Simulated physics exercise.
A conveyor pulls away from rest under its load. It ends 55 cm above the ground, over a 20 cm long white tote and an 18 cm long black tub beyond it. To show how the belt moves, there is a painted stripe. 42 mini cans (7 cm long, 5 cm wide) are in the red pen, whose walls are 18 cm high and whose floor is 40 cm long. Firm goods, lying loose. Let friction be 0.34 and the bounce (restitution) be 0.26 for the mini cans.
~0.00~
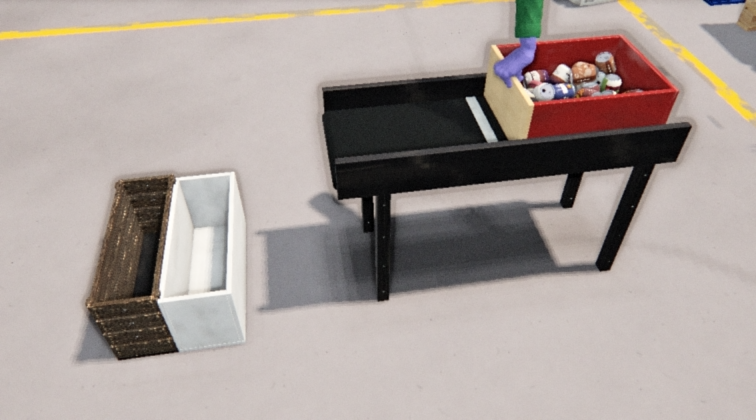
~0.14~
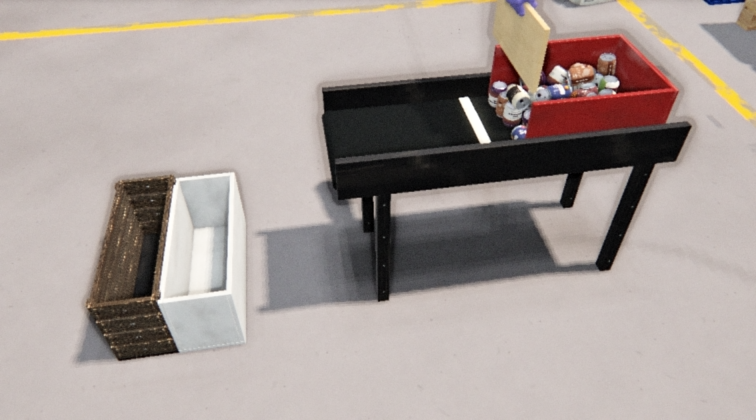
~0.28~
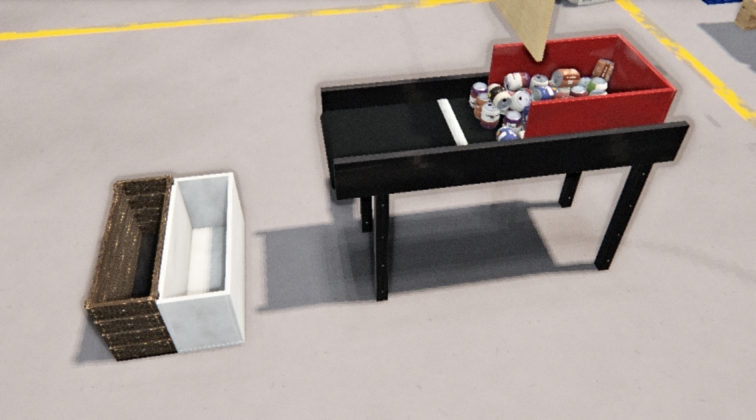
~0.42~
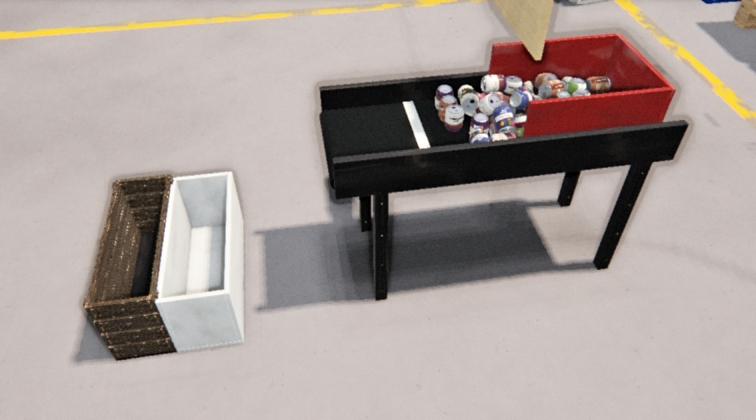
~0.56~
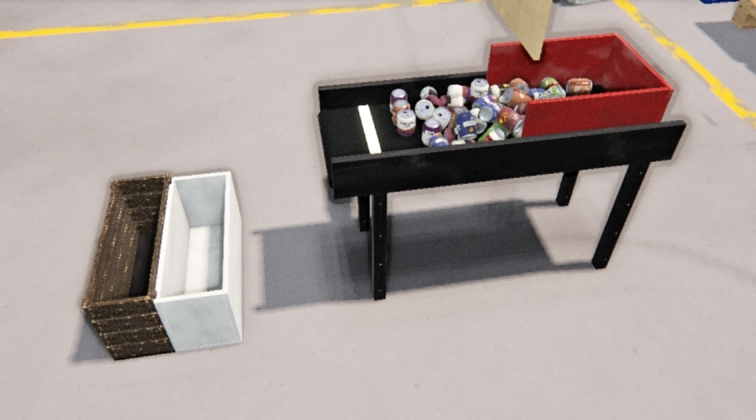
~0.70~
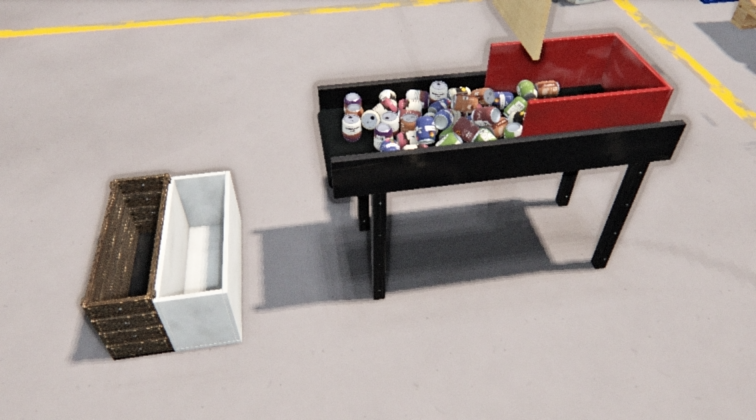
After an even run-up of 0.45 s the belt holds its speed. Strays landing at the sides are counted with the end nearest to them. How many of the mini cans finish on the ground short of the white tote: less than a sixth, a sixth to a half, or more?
Looks like in excess of half of the mini cans finish on the ground short of the white tote.
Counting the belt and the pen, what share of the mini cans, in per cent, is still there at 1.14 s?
Estimate: Some 40 %.
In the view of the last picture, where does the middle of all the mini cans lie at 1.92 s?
The middle lies close to (281, 265).
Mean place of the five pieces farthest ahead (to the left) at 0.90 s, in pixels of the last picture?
(293, 142).
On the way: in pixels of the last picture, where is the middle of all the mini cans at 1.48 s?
You'd find the load's middle at roughly (264, 246).
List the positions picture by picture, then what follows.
In the first picture (places track the rim corner closest to us here), red pen (533, 104); black tub (92, 305); belt travel 0 cm; all still inside.
Red pen (533, 103); belt travel 2 cm, in the second picture.
Red pen (532, 103); belt travel 9 cm; 5 out, the lowest can at (507, 140), in the third picture.
Red pen (531, 102); belt travel 20 cm; 12 out, in the fourth picture.
Red pen (529, 102); belt travel 34 cm; 22 out, in the fifth picture.
Red pen (529, 102); black tub (88, 305); belt travel 47 cm; 33 out, in the sixth picture.
After 0.90 s, 1 still in the red pen, 33 on the belt and 8 in the air.
After 1.14 s, 16 on the belt, 3 on the ground short of the white tote and 23 in the air.
After 1.48 s, 1 on the belt, 20 on the ground short of the white tote and 21 in the air.
Outcome (at 1.92 s), 42 on the ground short of the white tote. Asked share, 42 of 42, 100 per cent.
